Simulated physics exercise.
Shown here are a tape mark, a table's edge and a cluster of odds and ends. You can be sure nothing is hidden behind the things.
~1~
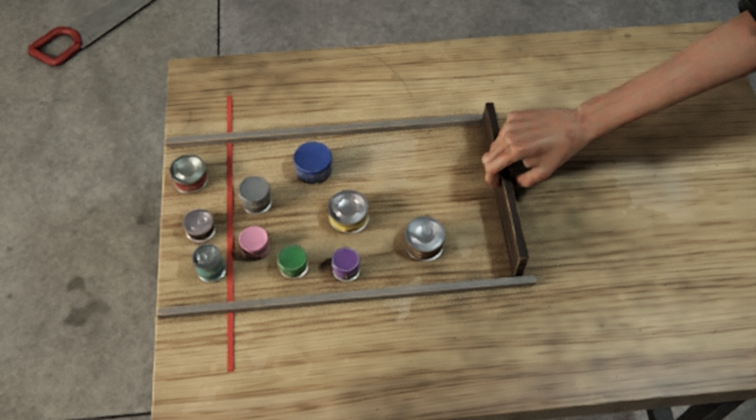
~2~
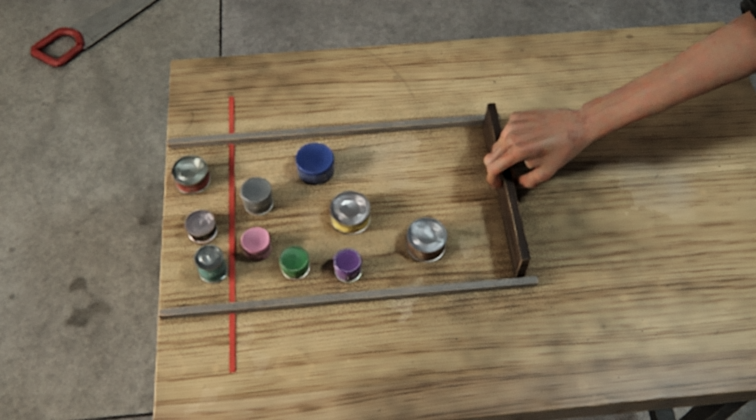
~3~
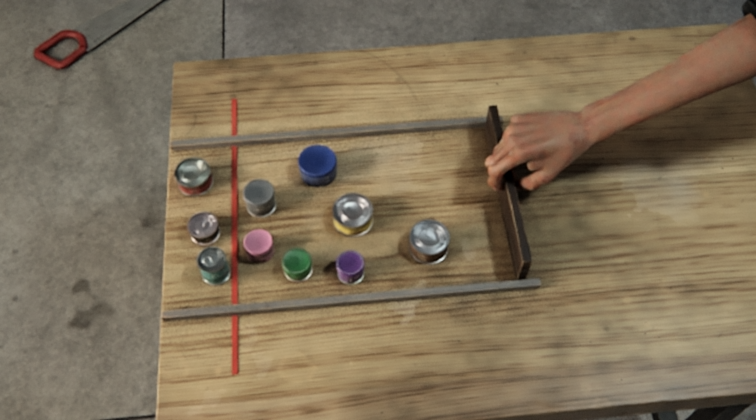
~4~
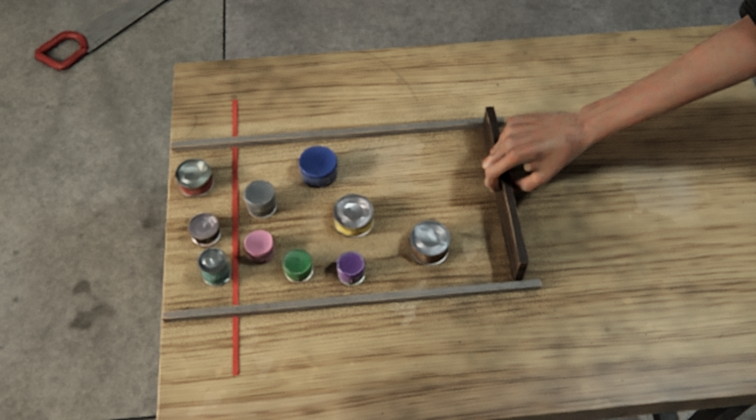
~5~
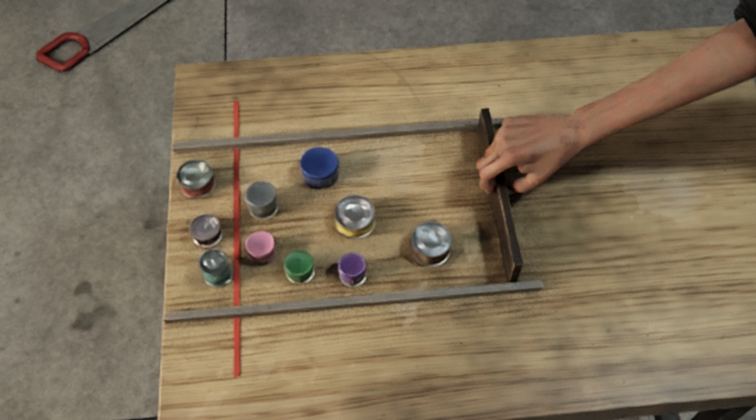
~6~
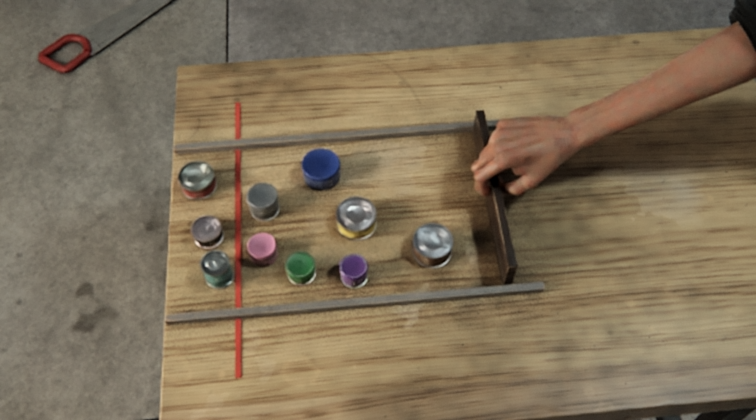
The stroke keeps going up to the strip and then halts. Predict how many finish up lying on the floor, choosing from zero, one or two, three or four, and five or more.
My prediction is zero.
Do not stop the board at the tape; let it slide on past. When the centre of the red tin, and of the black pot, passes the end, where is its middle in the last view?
For the red tin, about (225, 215); for the black pot, about (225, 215).
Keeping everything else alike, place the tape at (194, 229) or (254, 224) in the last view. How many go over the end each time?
In order, 5 and 0.
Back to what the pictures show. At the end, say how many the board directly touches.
It's 4 of them.
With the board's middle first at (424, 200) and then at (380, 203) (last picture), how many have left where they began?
First 1, after that 2.
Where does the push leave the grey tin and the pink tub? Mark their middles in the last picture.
Grey tin at about (212, 200), pink tub at about (190, 251).
Soon after, none off yet; red tin at rest near (198, 181); black pot at rest near (208, 232); turquoise pot at rest near (217, 270).
At rest, the number that fall off is zero.
